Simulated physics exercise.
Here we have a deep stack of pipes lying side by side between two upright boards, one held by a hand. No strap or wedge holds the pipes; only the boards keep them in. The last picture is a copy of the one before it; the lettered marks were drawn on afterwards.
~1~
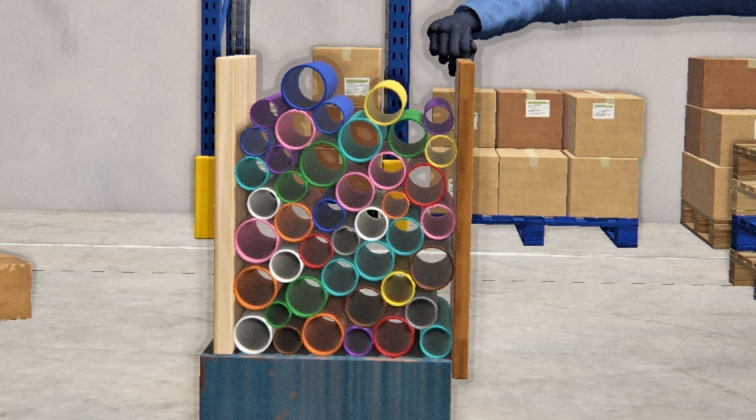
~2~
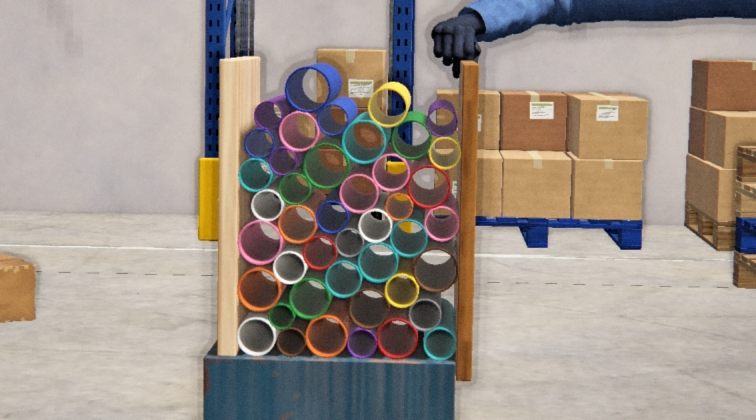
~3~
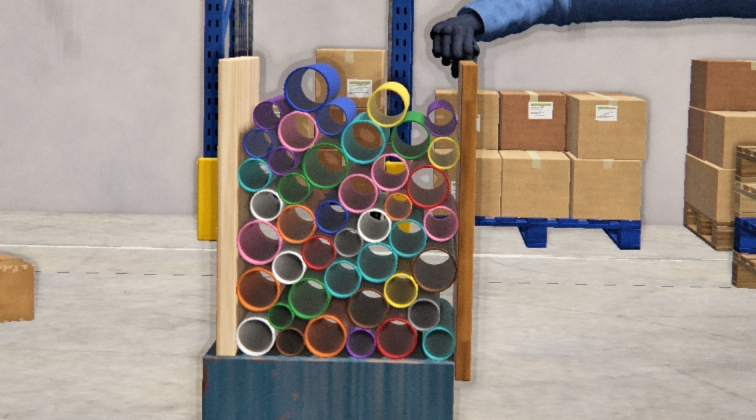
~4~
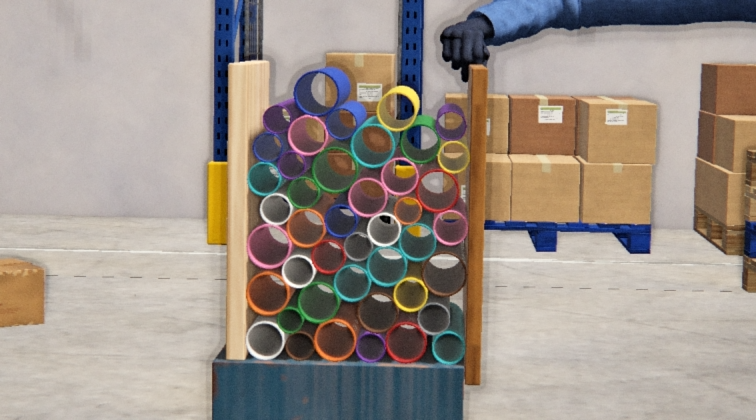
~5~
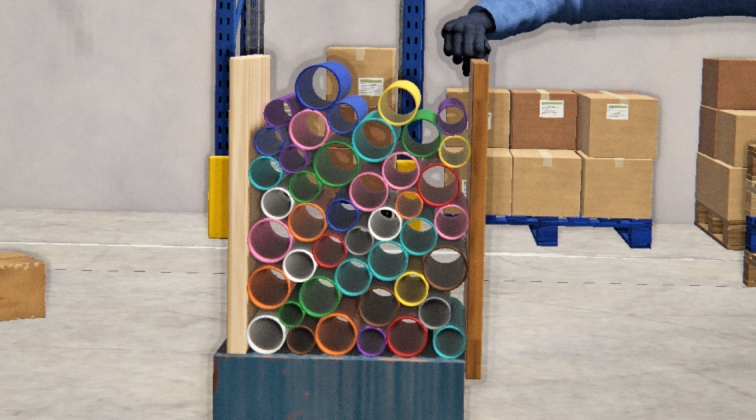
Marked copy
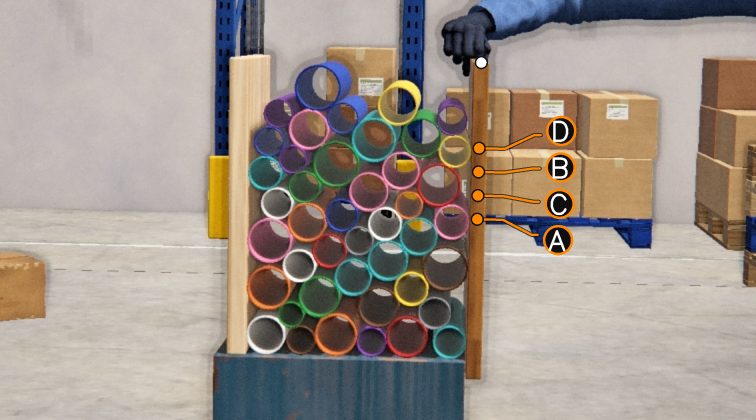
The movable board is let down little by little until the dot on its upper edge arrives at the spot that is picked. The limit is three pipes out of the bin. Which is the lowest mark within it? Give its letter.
B is the limit.
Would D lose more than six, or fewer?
At D, fewer than six.
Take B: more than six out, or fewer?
It loses fewer than six.
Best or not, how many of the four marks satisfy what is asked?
The number is two.
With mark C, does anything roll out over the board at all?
At C: Yes.
On the marked copy, A at (477, 219); B at (478, 172); C at (478, 195); D at (479, 148); the white dot at (481, 62).
Following B. Soon after the start, top of the board (472, 114).
Later, top of the board (471, 171).
In the end, top of the board (470, 171), one out over the board.
As for the rest, A four out over the board; C four out over the board; D none out over the board.
